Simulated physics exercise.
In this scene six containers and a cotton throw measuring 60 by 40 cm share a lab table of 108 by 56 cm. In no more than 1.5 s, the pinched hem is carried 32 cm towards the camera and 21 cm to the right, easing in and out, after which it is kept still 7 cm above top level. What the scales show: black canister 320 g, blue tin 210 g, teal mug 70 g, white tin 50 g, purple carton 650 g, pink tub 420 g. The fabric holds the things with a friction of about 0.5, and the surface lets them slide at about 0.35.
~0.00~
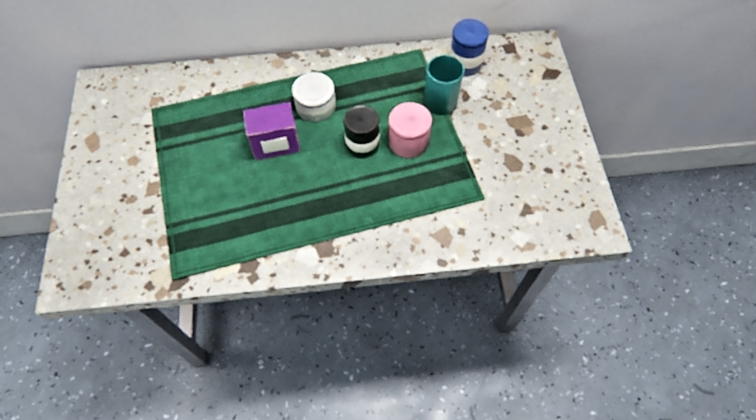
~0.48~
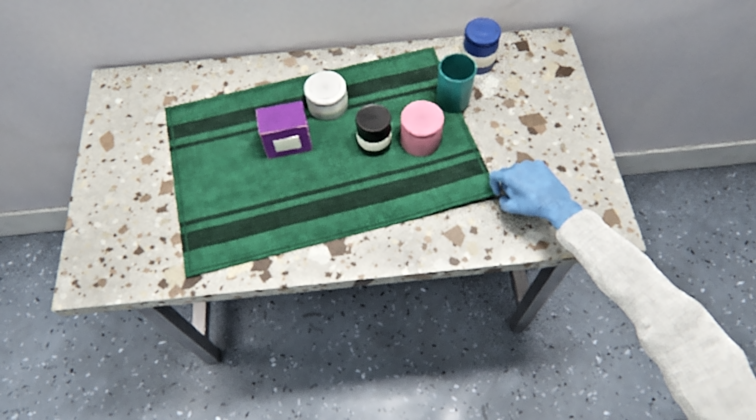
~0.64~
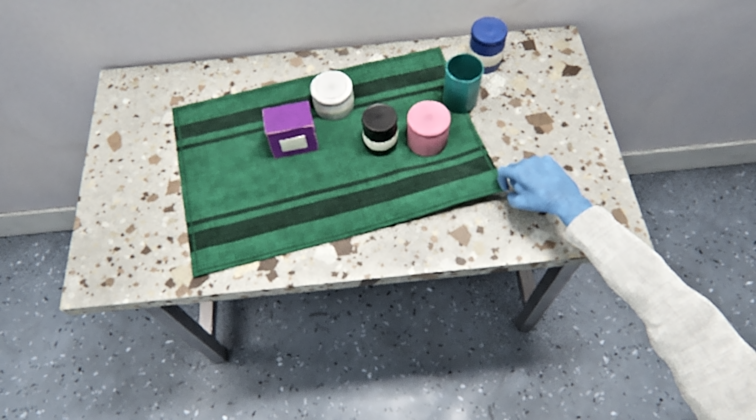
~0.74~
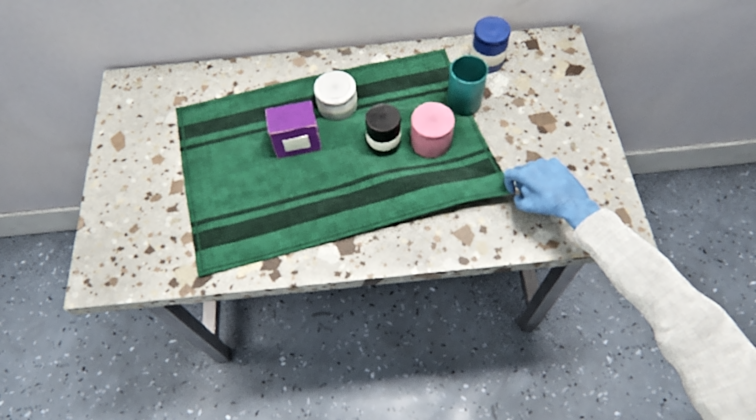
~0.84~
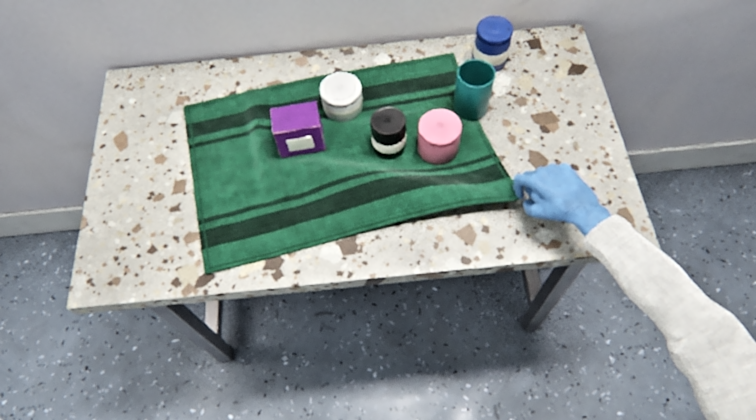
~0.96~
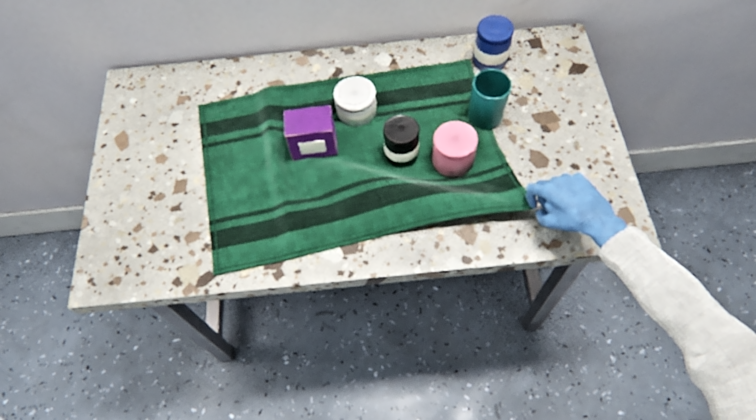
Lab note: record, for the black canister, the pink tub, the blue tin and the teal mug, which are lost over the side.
Recorded: Black canister lost over the side; pink tub lost over the side; blue tin left on top; teal mug lost over the side.
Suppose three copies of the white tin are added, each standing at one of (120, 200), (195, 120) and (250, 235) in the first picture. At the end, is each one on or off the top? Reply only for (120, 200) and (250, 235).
Still on top, then off the top.
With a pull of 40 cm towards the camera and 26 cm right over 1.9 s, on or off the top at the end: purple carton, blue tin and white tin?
So the purple carton comes down, the blue tin does not fall, and the white tin comes down.
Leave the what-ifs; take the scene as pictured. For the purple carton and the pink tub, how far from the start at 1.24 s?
The purple carton is 10 cm out, the pink tub 15 cm.
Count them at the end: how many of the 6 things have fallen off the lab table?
I make it 3.
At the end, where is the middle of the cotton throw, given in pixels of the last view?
Roughly at (493, 262) in the last picture.
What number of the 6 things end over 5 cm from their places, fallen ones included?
Counted result: 5.
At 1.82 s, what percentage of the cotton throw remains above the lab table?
Roughly 70% of it.
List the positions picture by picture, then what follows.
Shows, black canister (361, 119); pink tub (410, 119); blue tin (471, 31); teal mug (446, 69); cotton throw corners (172, 280) (151, 109) (421, 49) (485, 199), in the first picture.
Shows, cotton throw corners (186, 278) (165, 108); grip (499, 194), in the second picture.
Shows, cotton throw corners (194, 278) (172, 108); grip (507, 190), in the third picture.
Shows, pink tub (433, 119); teal mug (469, 69); cotton throw corners (199, 277) (176, 108); grip (513, 192), in the fourth picture.
Shows, pink tub (440, 126); white tin (340, 88); teal mug (476, 74); cotton throw corners (206, 275) (183, 106); grip (522, 197), in the fifth picture.
Shows, black canister (401, 129); pink tub (456, 138); blue tin (496, 27); teal mug (492, 84); cotton throw corners (214, 276) (198, 105) (469, 60); grip (535, 207), in the sixth picture.
By 1.2 s, 100 % of the cotton throw is still over the top; teal mug 18 cm off its start, pink tub 17 cm off its start, black canister 14 cm off its start.
By 1.5 s, 80 % of the cotton throw is still over the top; teal mug 31 cm off its start, pink tub 30 cm off its start, black canister 27 cm off its start.
By 1.8 s, 70 % of the cotton throw is still over the top; teal mug 41 cm off its start at (654, 190), pink tub 39 cm off its start at (605, 248), black canister 36 cm off its start at (546, 224).
By 2.1 s, 50 % of the cotton throw is still over the top; teal mug 55 cm off its start, black canister lifted 8 cm, pink tub 45 cm off its start.
By 3.7 s, 50 % of the cotton throw is still over the top; teal mug over the edge, black canister over the edge, pink tub over the edge, blue tin 0 cm off its start at (496, 28).
